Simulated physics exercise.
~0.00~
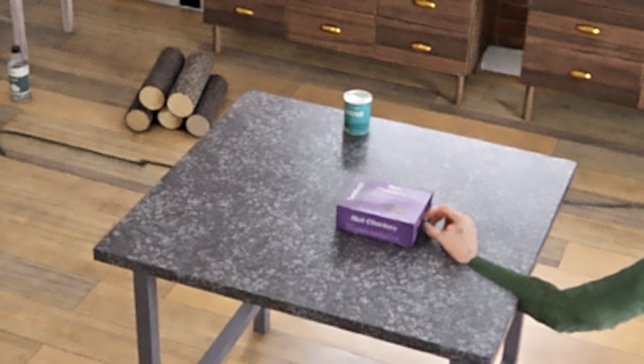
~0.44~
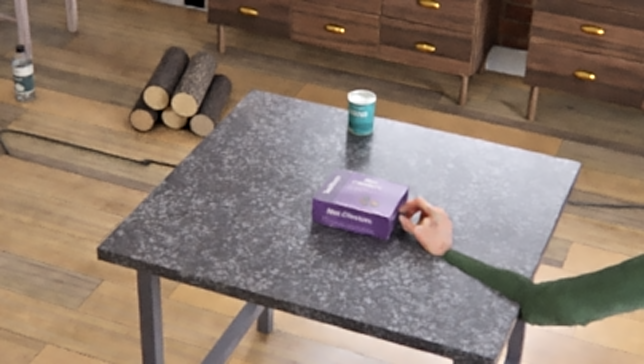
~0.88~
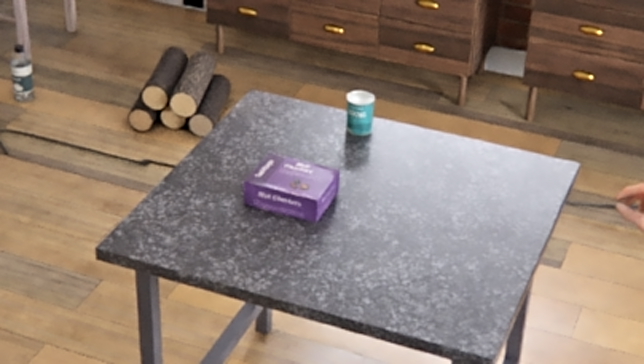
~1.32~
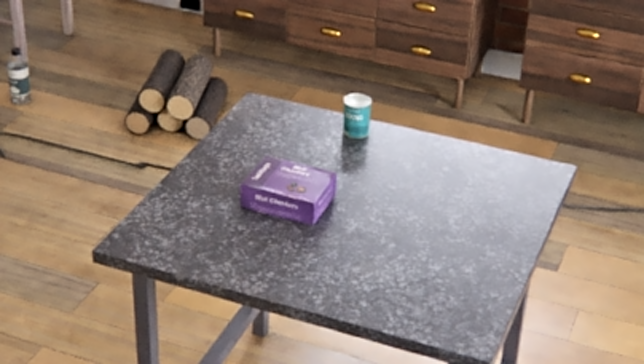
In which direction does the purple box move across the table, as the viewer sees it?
The purple box moves to the left, away from the side where the arm reaches in.
